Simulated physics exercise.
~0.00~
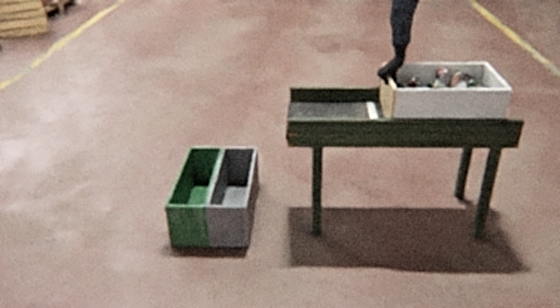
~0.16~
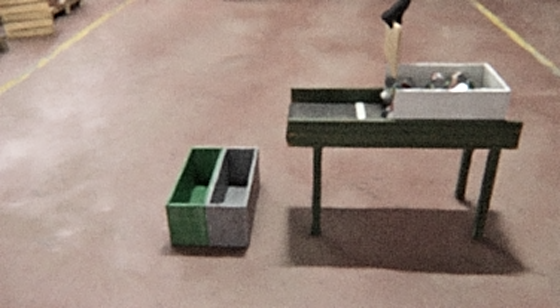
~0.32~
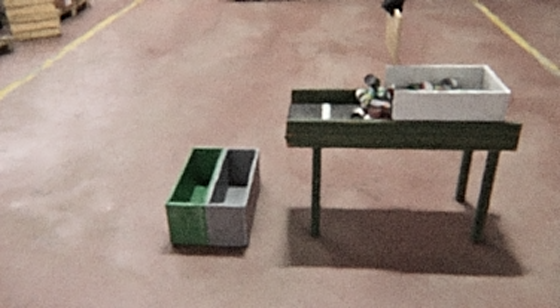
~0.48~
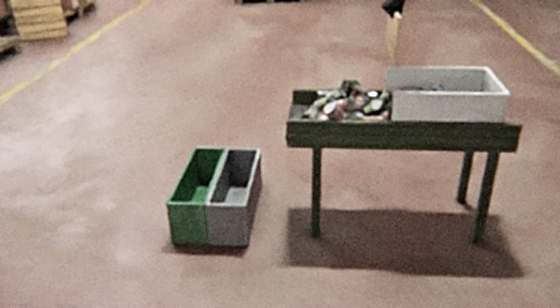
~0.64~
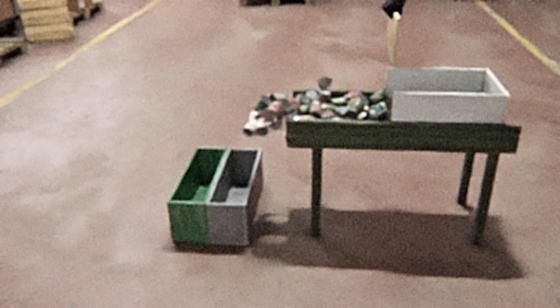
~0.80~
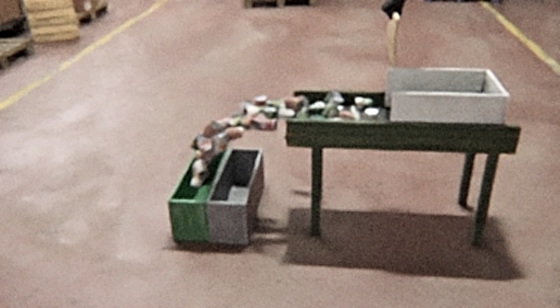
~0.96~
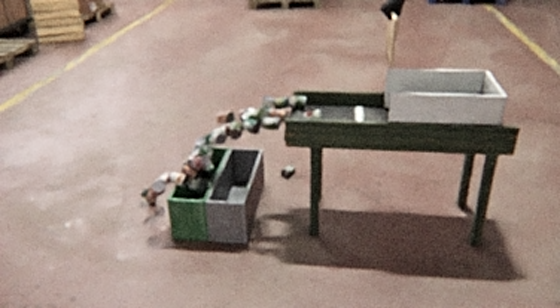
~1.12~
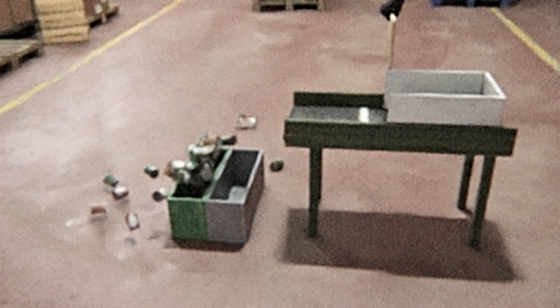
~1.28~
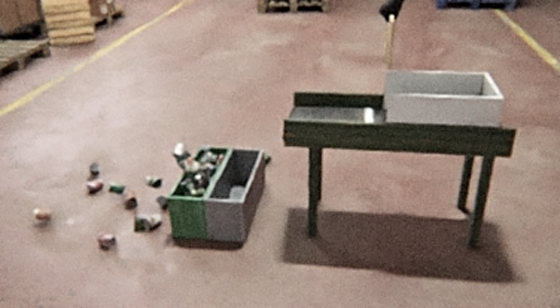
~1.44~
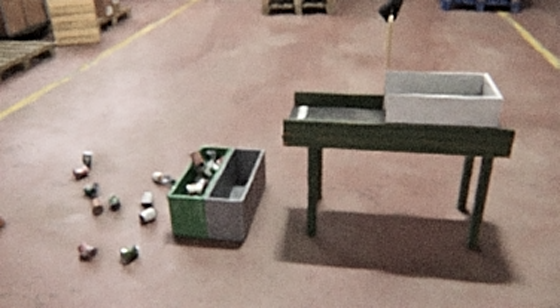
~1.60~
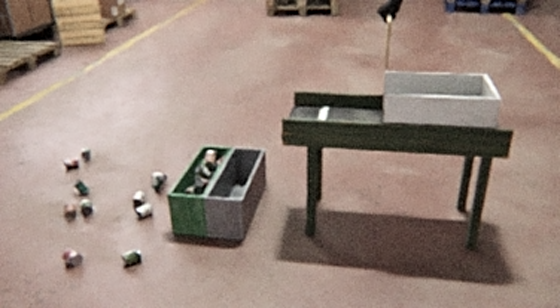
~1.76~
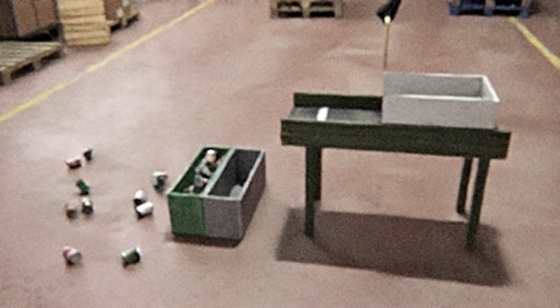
The video shows a dark gate lifting beside a white pen on a green conveyor table, letting small tins ride left and spill off the end toward two tubs. Many land in the green tub, while others scatter and come to rest on the floor beyond it, leaving the grey tub apparently empty.
